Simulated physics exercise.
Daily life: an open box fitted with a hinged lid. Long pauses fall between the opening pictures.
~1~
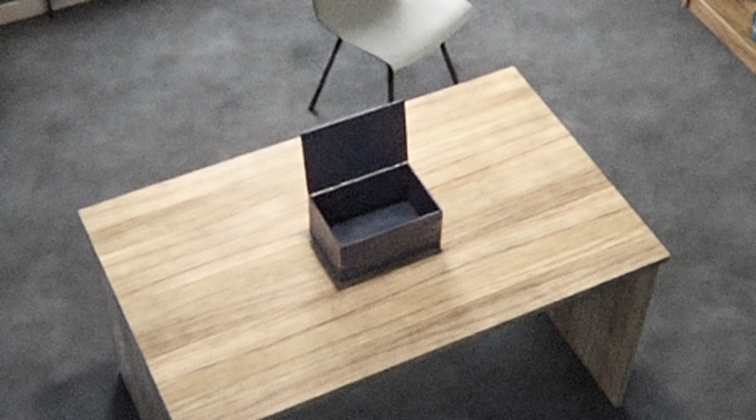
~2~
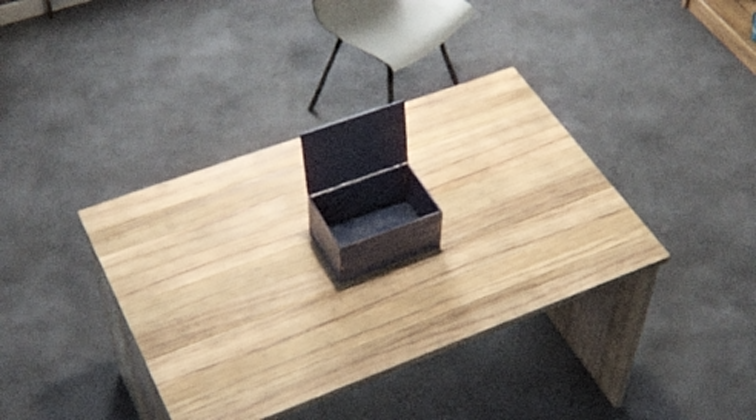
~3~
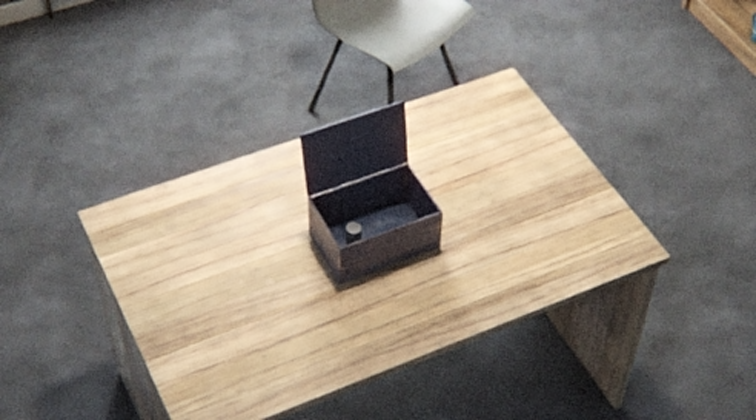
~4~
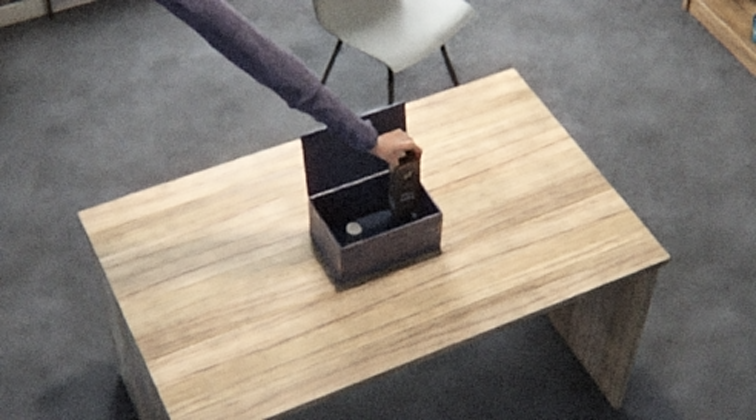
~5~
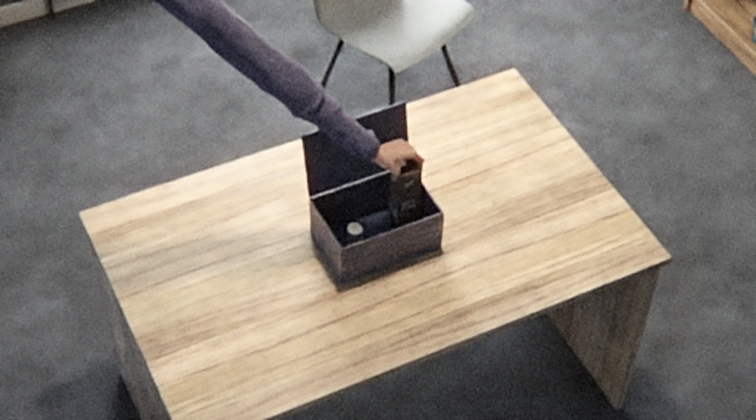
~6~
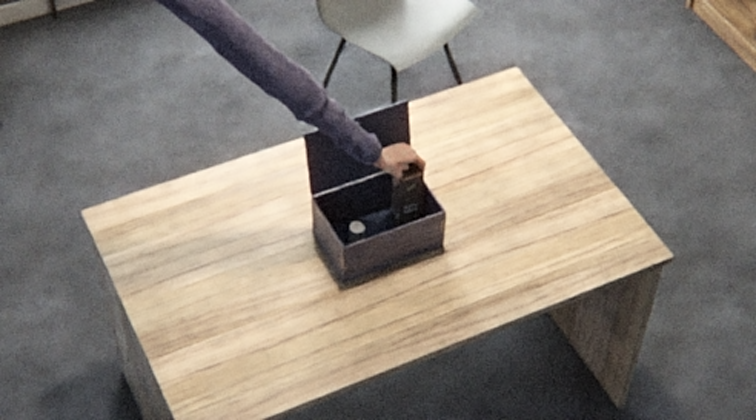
On a wooden table, an open lidded box sits empty, then holds dark items as a hand lowers in a carton, still gripping.
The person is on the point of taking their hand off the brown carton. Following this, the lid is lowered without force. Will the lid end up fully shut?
So the lid is still up at the end.
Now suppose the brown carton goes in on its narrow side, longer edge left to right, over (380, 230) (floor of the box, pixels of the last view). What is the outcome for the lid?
Lid down.
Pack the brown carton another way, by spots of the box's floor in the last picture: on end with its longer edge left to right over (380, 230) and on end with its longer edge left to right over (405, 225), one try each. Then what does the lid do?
On the first try the lid stays partly open, and on the second it stays partly open.
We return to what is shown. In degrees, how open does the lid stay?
Measured angle - around 18°.
Then, 1.10 s after the last picture, lid starting down.
Then, 1.60 s after the last picture, lid 58° above the rim.
Then, 2.00 s after the last picture, lid 43° above the rim; brown carton tipped 6° from how it was near (409, 198).
Then, 2.40 s after the last picture, lid 22° above the rim; brown carton tipped 30° from how it was near (415, 208).
At rest, lid 18° above the rim; tipped over in the box, brown carton; grey shaker in place. Seen from the same camera at the end, brown carton near (416, 211).
